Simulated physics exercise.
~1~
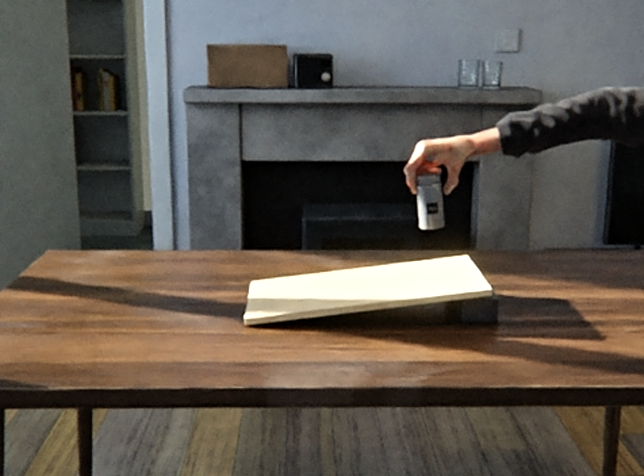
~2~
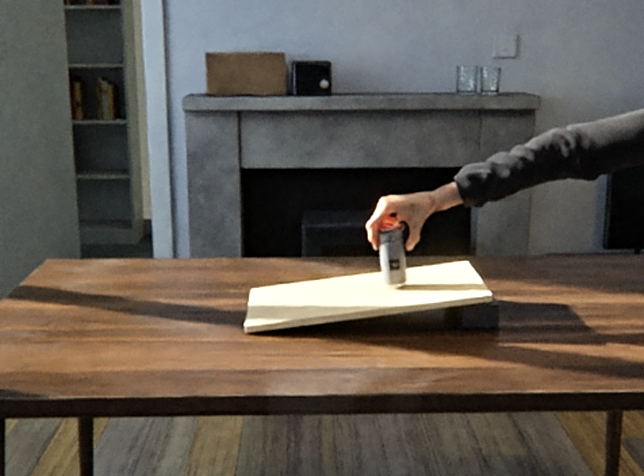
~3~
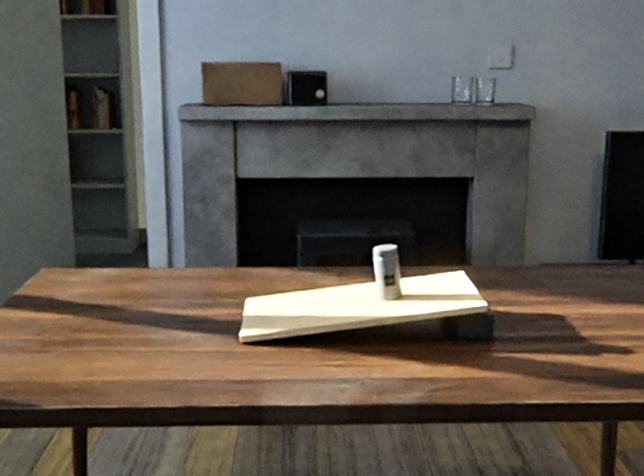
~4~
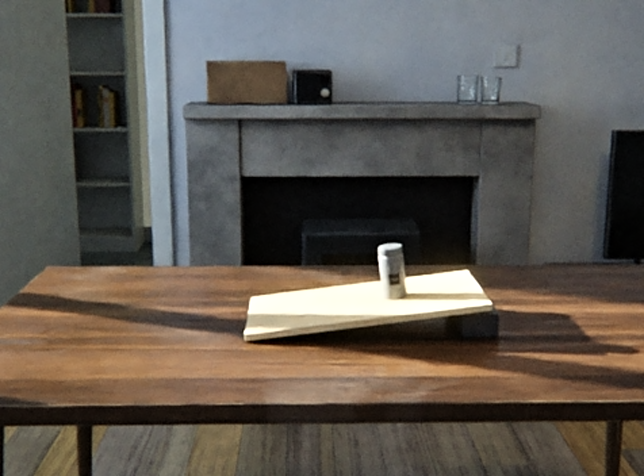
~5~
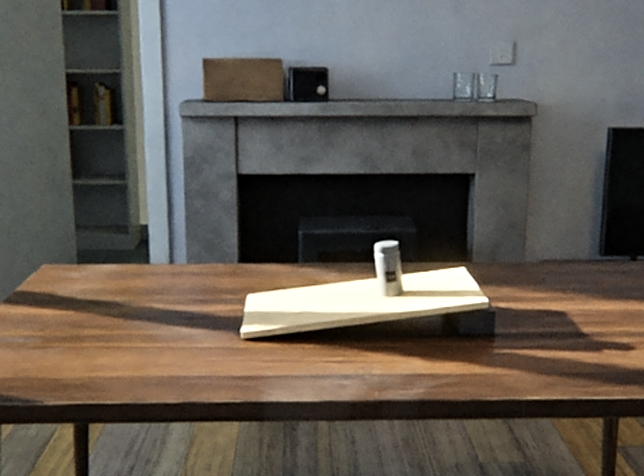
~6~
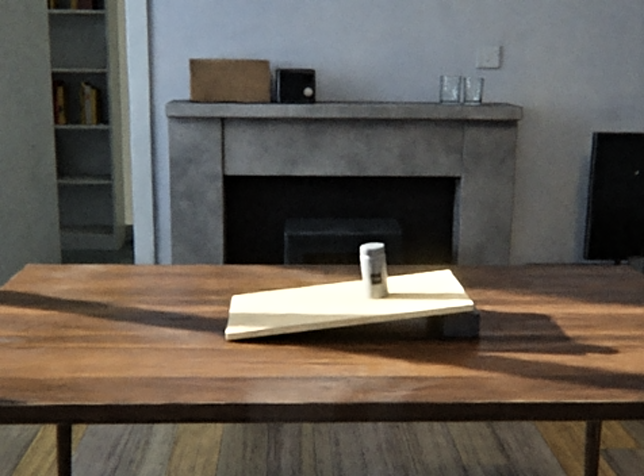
A hand lowering a small grey shaker onto a pale sloping board on a wooden table, letting go, the shaker staying upright.
